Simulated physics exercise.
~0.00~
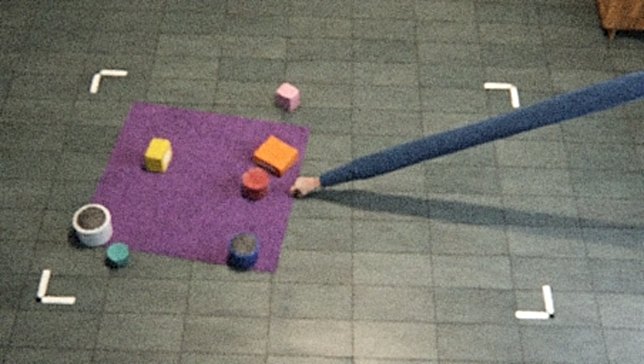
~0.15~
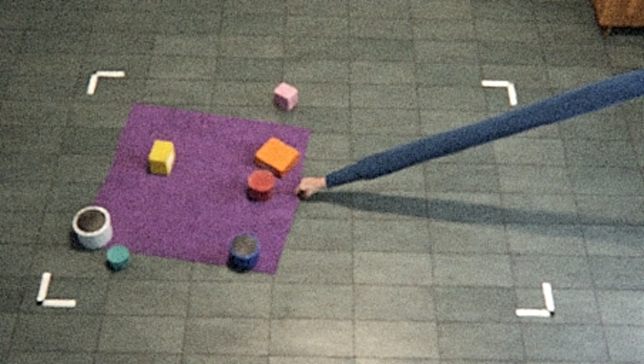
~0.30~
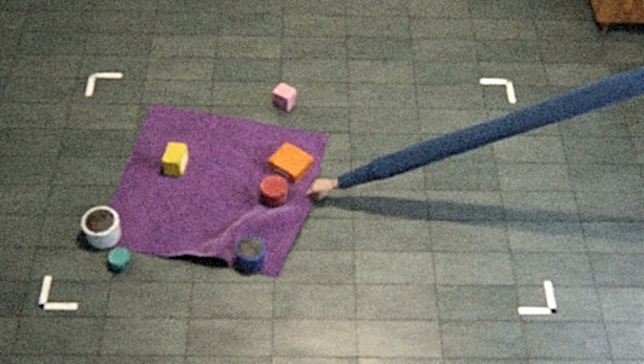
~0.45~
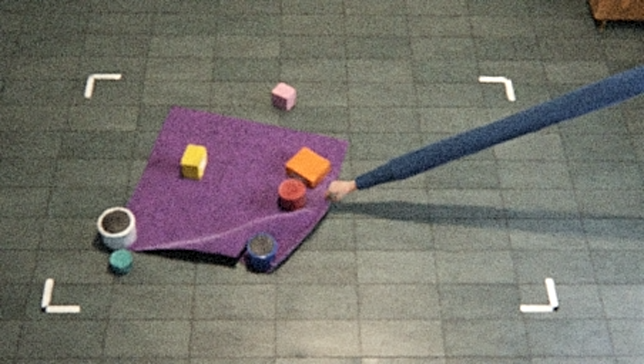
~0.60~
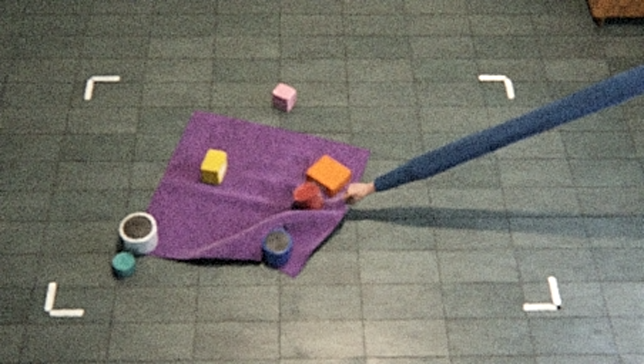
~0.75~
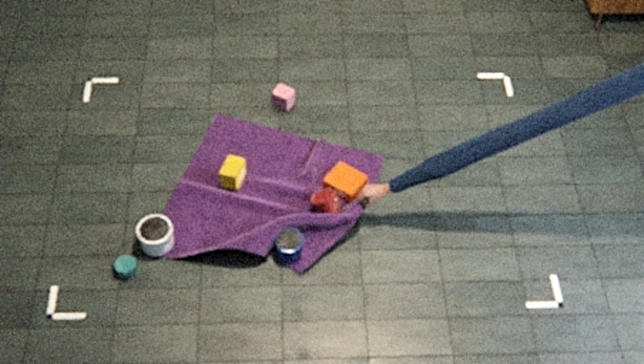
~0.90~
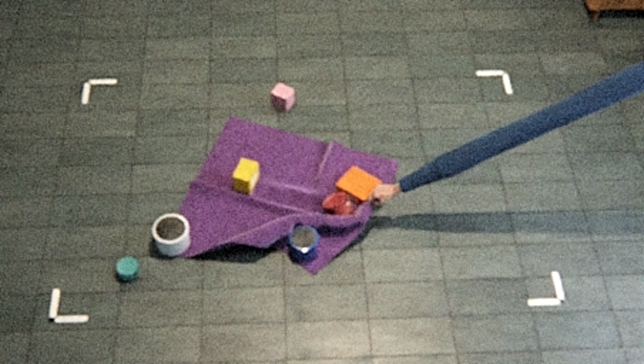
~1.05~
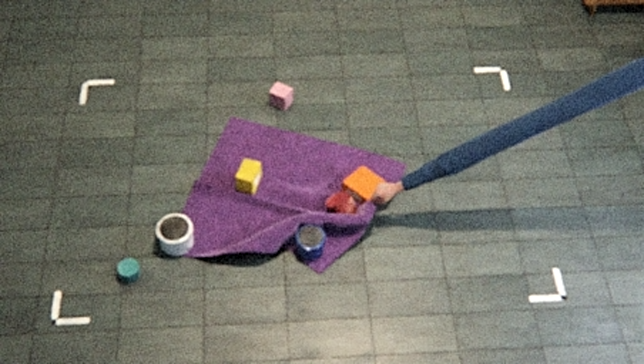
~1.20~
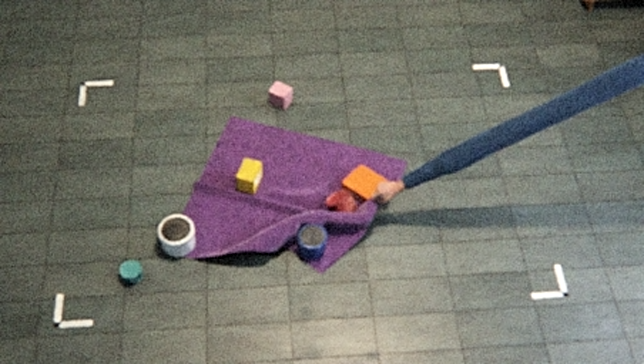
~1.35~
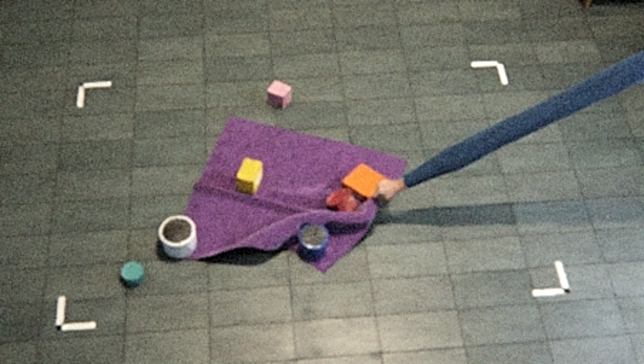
A hand pulls the purple sheet right, carrying most objects along, then stops, leaving it rumpled.
